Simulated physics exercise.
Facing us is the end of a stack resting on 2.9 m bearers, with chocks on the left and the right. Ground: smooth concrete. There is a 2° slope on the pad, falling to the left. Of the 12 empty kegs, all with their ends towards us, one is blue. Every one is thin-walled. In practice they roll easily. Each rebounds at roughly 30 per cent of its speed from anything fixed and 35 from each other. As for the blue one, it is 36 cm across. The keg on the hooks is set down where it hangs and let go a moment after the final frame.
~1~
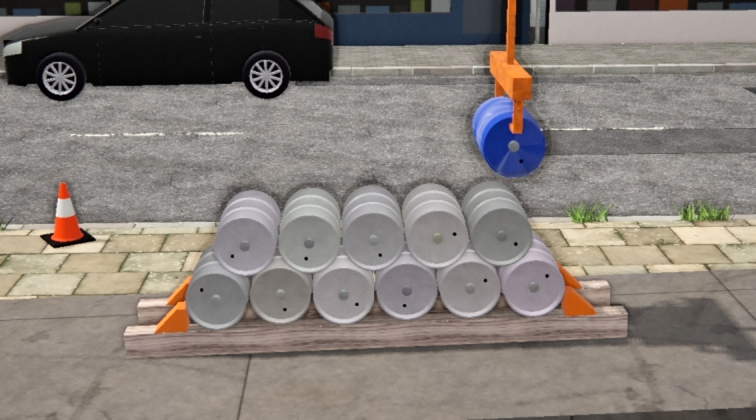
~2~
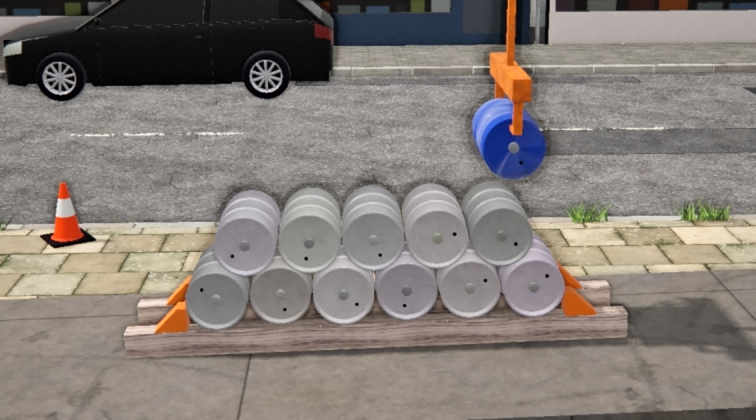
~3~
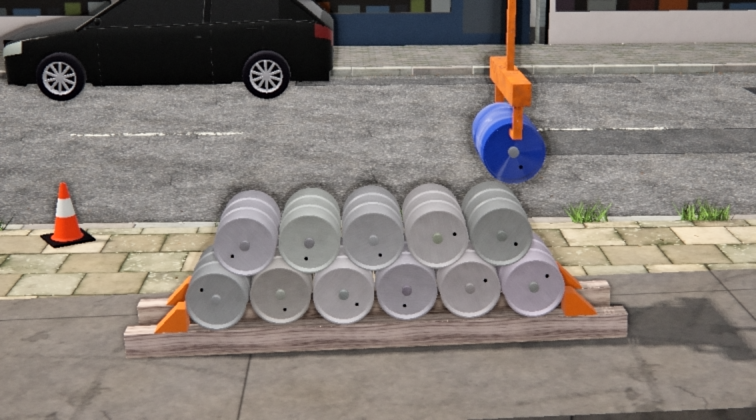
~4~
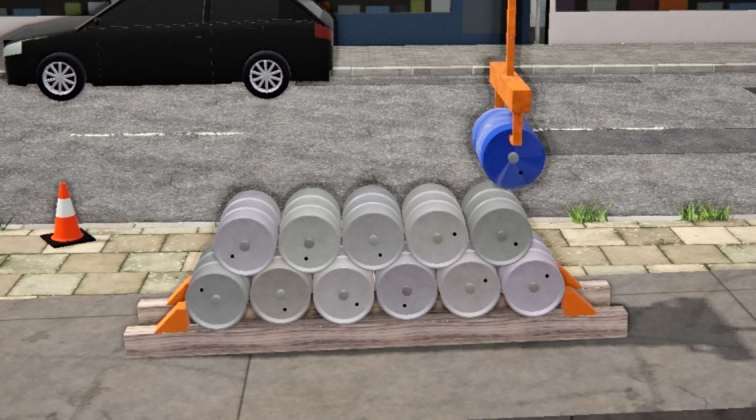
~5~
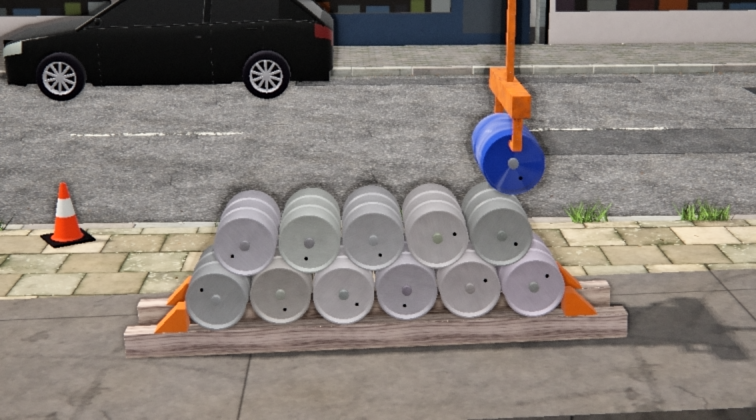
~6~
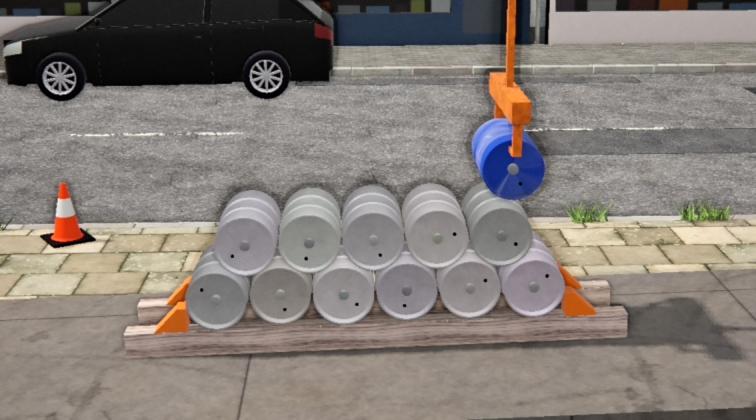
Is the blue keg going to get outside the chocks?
Yes.
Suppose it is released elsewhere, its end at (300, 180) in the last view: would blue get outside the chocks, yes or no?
Note: Blue - no, it would not.
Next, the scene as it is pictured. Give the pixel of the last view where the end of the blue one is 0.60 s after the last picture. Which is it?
Roughly at (544, 189) in the last picture.
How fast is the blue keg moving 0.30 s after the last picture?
It moves at about 0.3 m/s.
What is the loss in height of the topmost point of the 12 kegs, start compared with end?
Roughly 50 cm.
Then, 0.30 s after the last picture, blue is up on others, 25 cm inside the right chock, rolling right; 0 off the stack.
Then, 0.60 s after the last picture, blue is up on others, 15 cm inside the right chock, rolling right; 0 off the stack.
Then, 1.00 s after the last picture, blue is beyond the right chock, rolling right; 1 off the stack.
At rest (2.20 s after the last picture), blue is beyond the right chock; 1 off the stack.
